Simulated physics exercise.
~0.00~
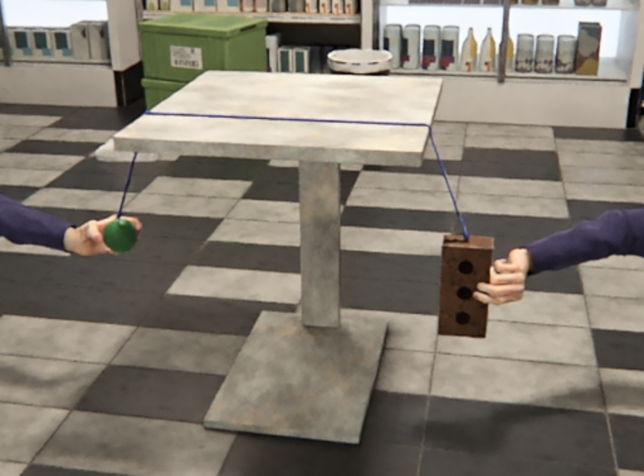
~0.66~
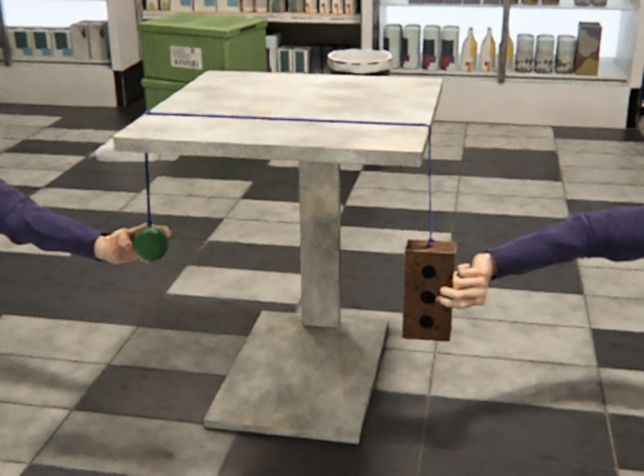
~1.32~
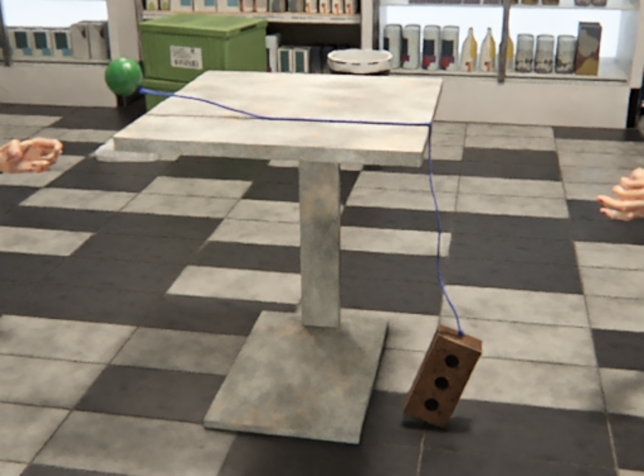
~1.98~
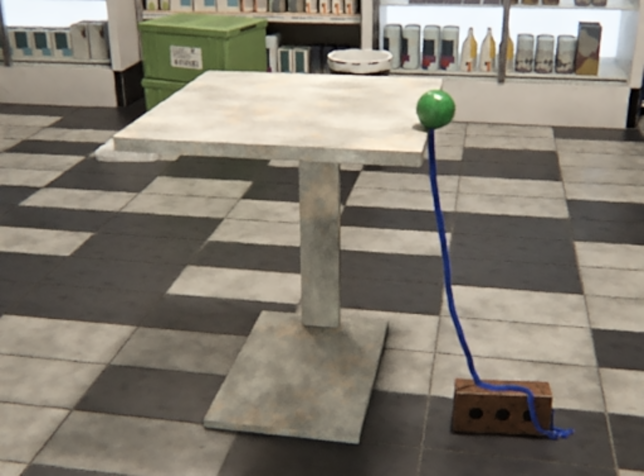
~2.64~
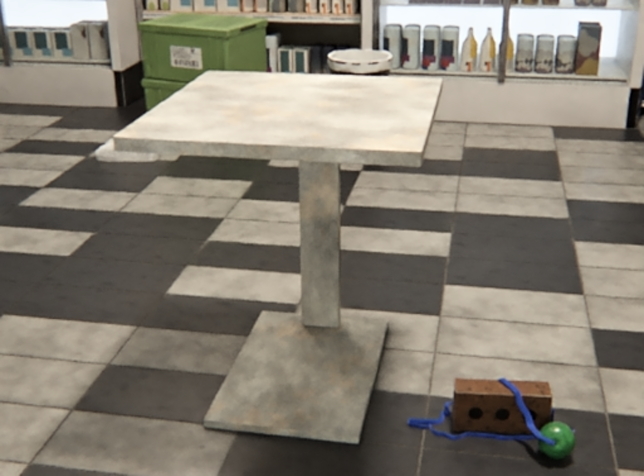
A brick released by hands drops to the floor, pulling a green ball over the table and down.
